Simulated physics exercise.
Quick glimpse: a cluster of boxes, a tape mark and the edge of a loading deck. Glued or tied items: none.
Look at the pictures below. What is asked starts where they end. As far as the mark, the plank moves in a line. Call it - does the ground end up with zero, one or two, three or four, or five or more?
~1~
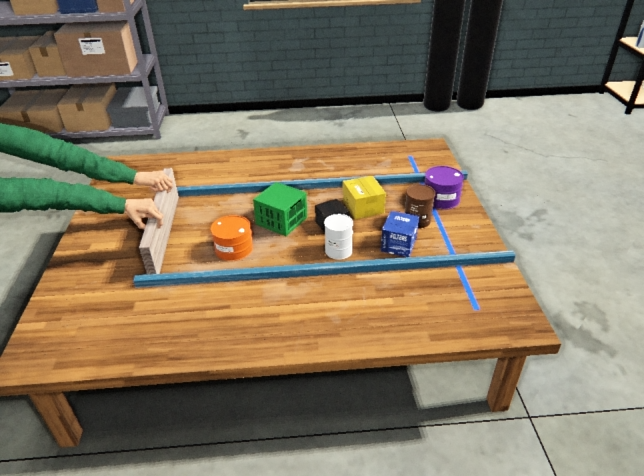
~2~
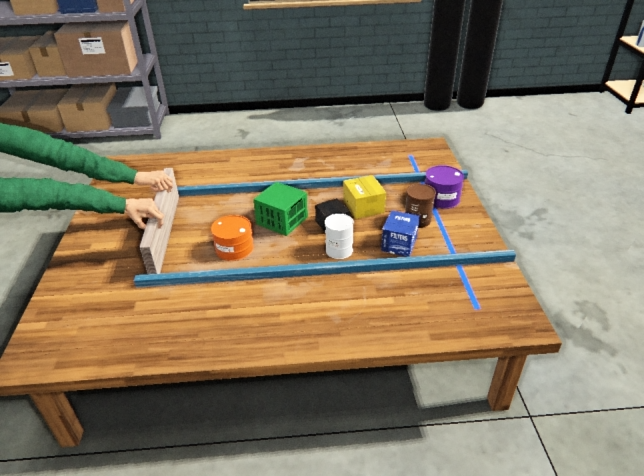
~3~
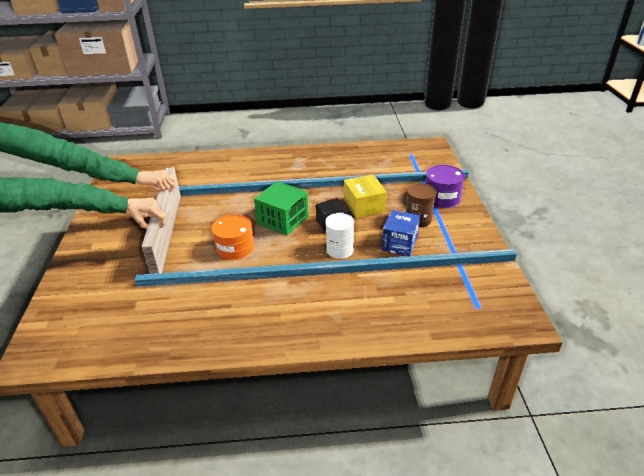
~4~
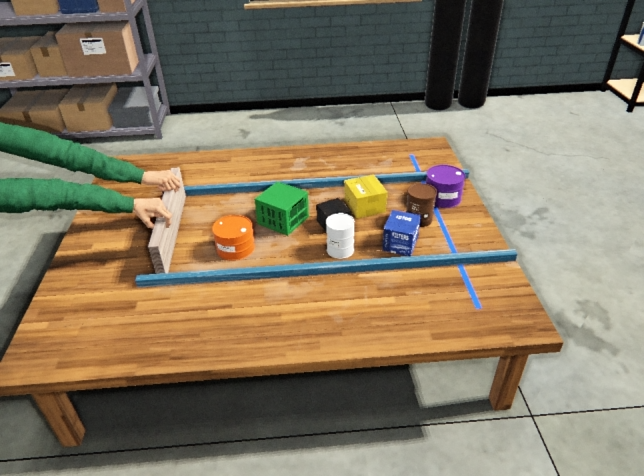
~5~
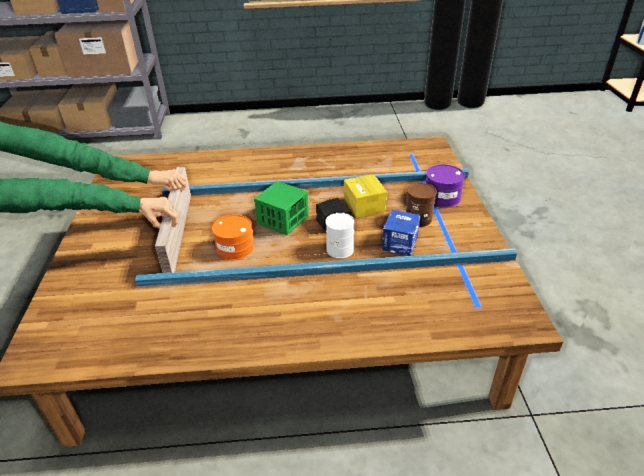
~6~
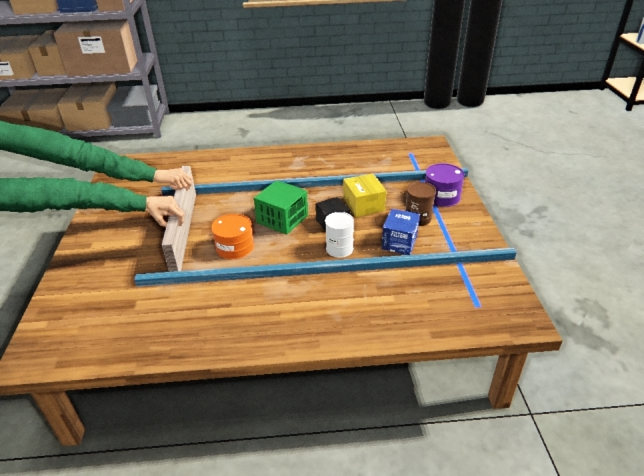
The ground ends up with three or four.
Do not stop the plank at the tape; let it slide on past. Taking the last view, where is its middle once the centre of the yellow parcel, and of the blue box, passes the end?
The middle is at (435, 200) when it's the yellow parcel, and at (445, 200) when it's the blue box.
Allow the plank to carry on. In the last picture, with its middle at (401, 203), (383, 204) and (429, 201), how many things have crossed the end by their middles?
Taking the places in turn, the counts are 1, 0 and 2.
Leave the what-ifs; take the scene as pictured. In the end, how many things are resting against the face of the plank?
3.
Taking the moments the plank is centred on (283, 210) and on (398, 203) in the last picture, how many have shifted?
The counts are 3 and 8.
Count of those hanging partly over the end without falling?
You'd get 2.
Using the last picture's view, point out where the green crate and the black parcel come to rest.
The first near (451, 188), the second near (484, 208).
Early on, none off yet; purple canister at rest near (443, 185); brown pail at rest near (420, 204); blue box at rest near (401, 232).
A while later, none off yet; purple canister at rest near (443, 185); brown pail at rest near (420, 204); blue box travelled a little near (407, 231).
Further along, none off yet; purple canister travelled about its own width near (474, 183); brown pail travelled well along near (464, 199); blue box travelled about its own width near (451, 232).
Finally, the number that fall off is three or four; lost, yellow parcel, brown pail and purple canister.
